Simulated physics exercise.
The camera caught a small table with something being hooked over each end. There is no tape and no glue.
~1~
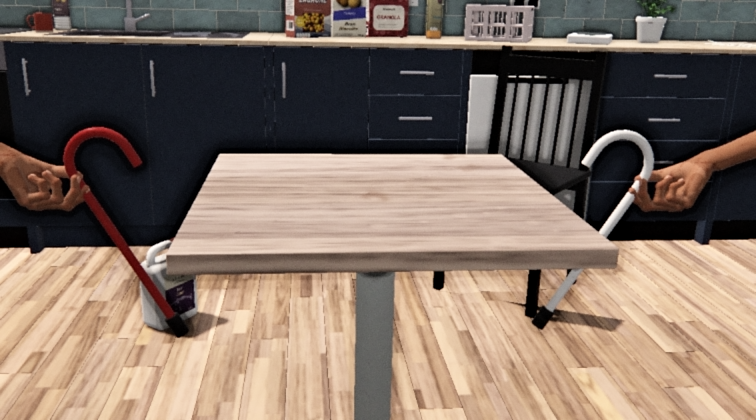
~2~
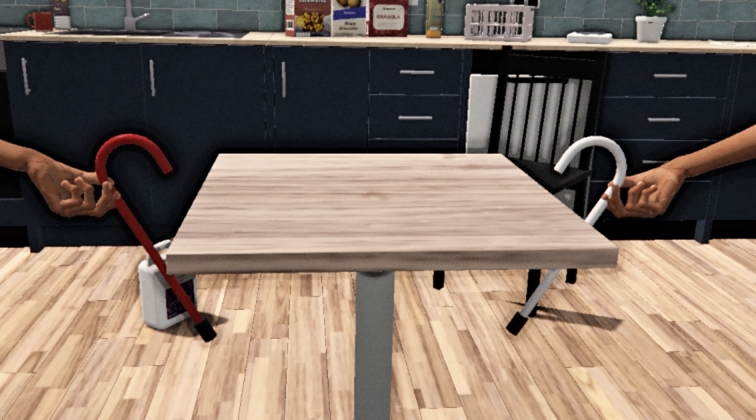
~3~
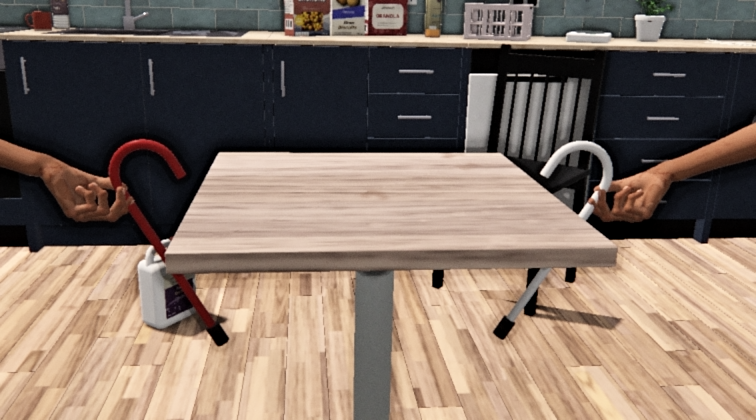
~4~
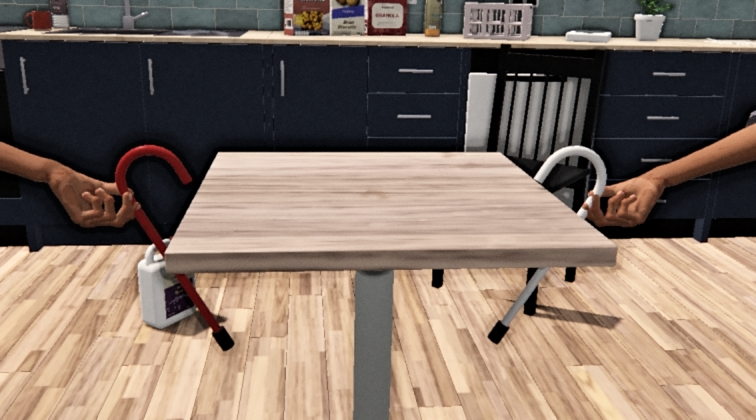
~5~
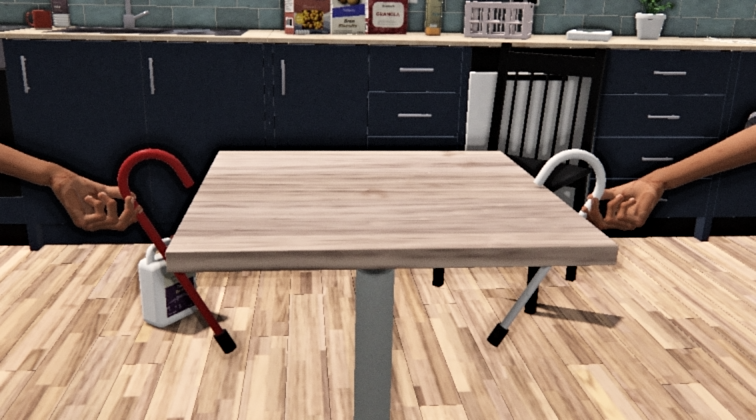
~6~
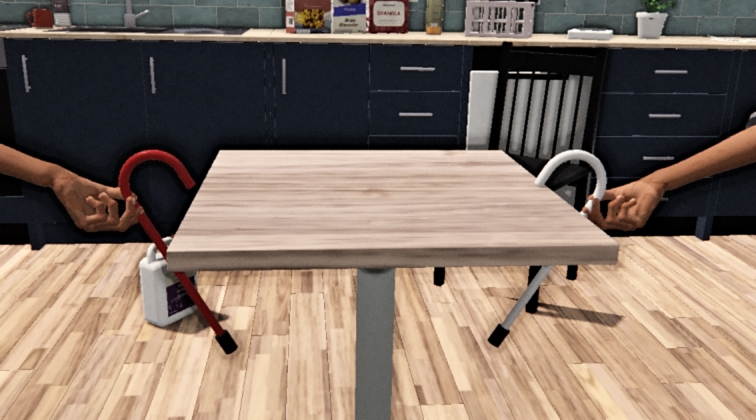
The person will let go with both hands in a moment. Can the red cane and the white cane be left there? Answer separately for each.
Outcome: The red cane slips off; the white cane hangs from the table.
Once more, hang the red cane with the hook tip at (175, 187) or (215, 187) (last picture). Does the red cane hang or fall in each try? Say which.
Taking the tries in order, it is not held, then it is held.
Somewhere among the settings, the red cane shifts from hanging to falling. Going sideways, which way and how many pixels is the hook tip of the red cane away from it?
Around 8 pixels to the right.
Then, 0.34 s after the last picture, red cane falling; white cane at rest near (532, 246).
Then, 0.50 s after the last picture, red cane falling; white cane at rest near (533, 246).
At rest, the red cane drops past the edge; the white cane remains in place, near (531, 246).
